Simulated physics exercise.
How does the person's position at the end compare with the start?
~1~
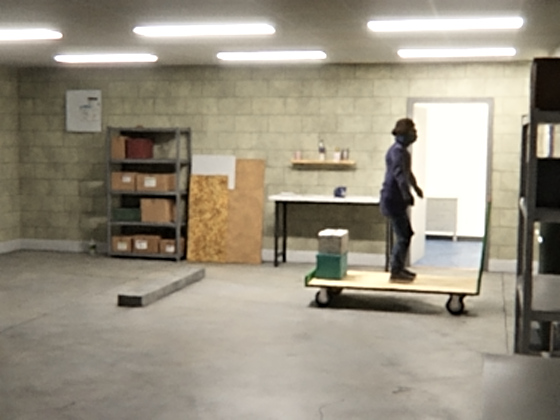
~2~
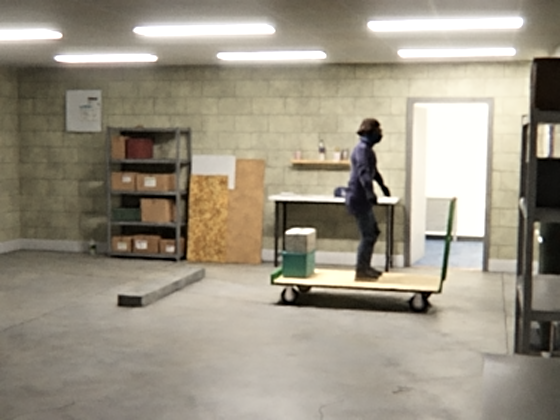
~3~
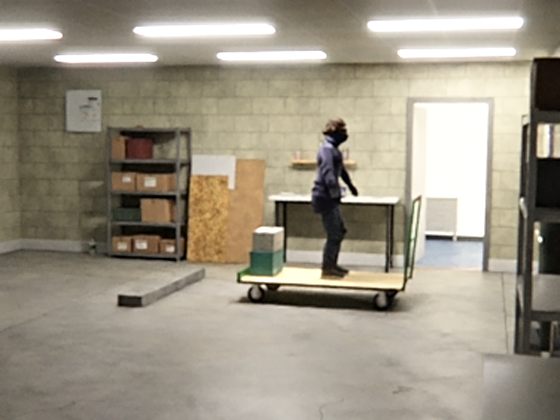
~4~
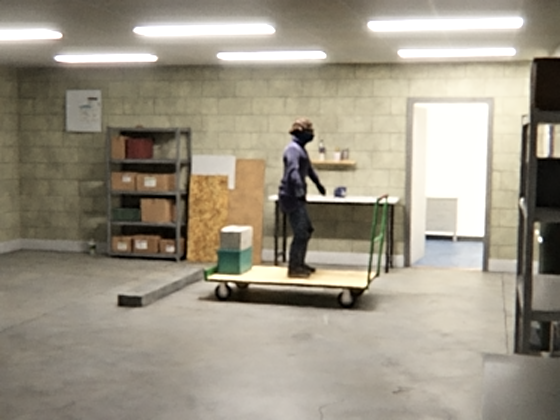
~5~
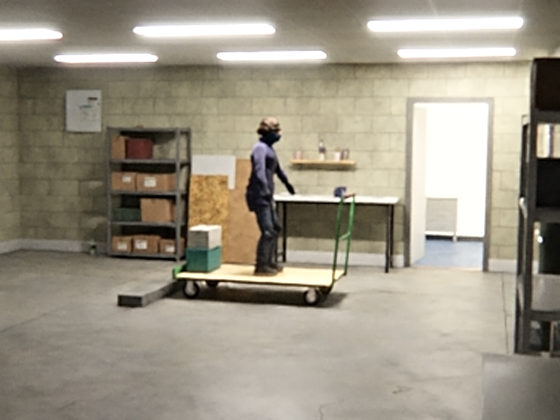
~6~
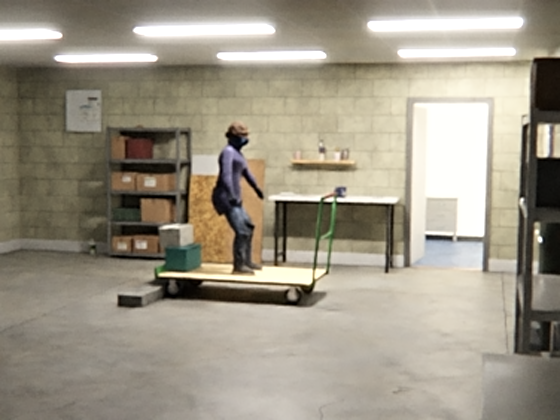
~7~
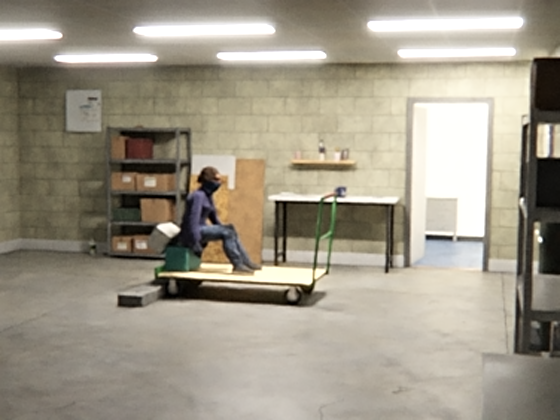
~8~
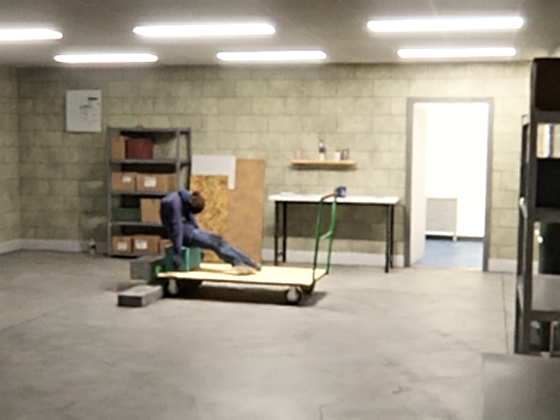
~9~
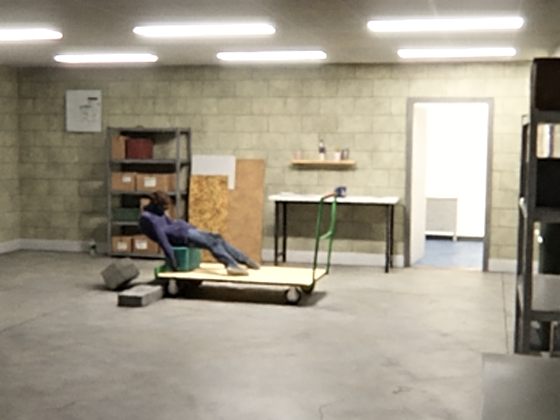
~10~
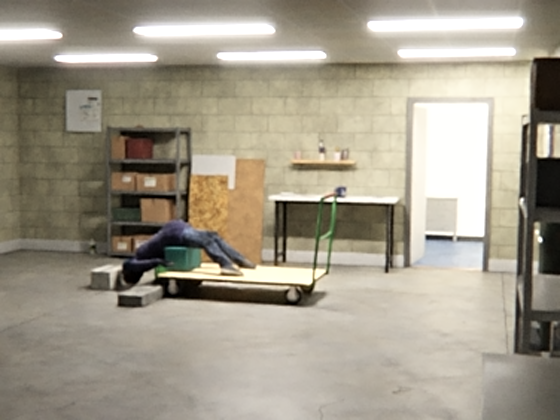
At the start the person stands upright on the trolley near the doorway on the right. At the end the person is farther left, slumped over the teal tote with the head and shoulders hanging down past the left end of the trolley.
